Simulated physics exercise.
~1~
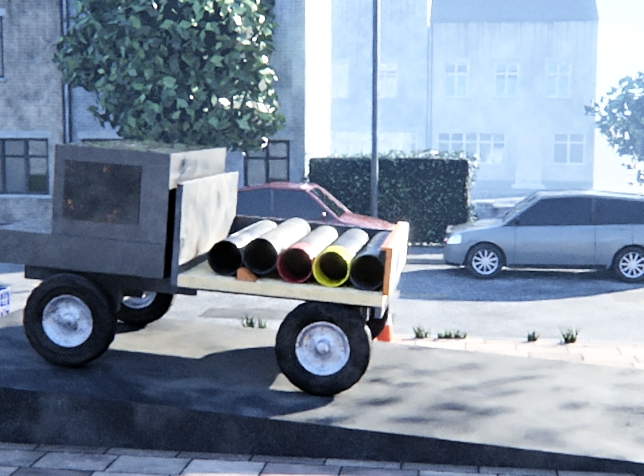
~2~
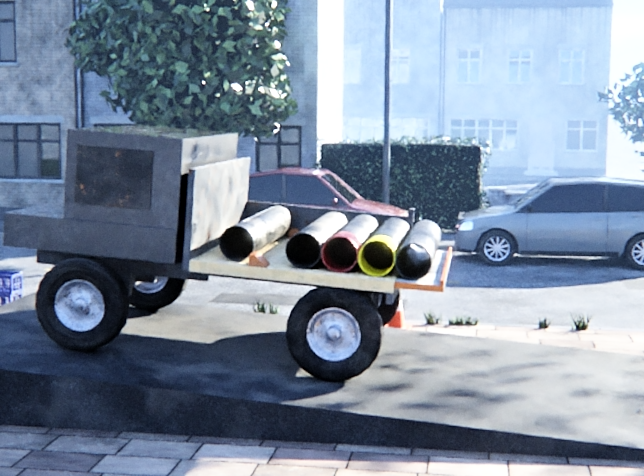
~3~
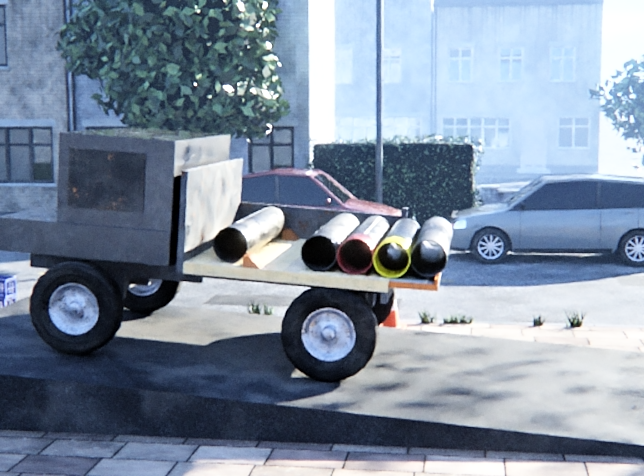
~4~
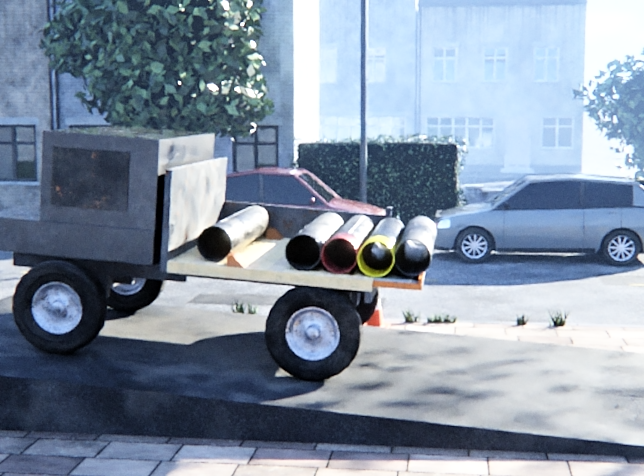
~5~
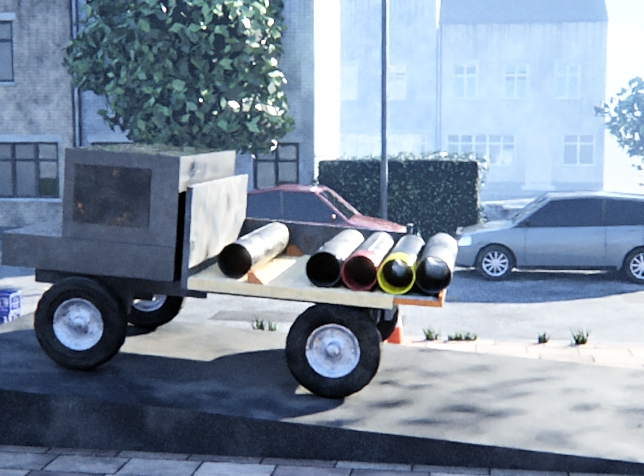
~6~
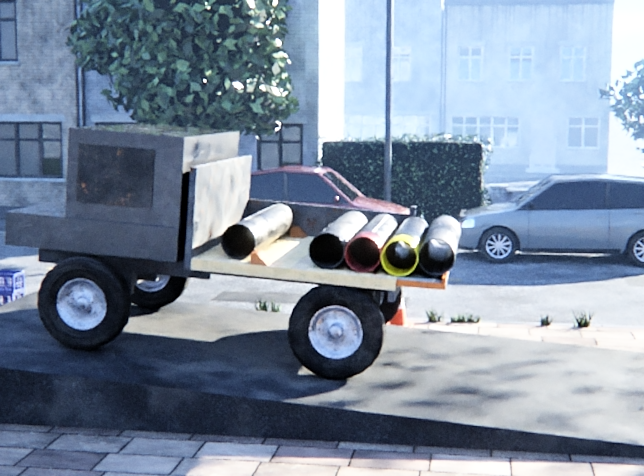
On a sloping street, a small truck stood with five pipes on its bed as its tailgate dropped open; four, including the red and yellow ones, rolled right and stopped bunched near the open end, while one stayed behind, and none fell off.
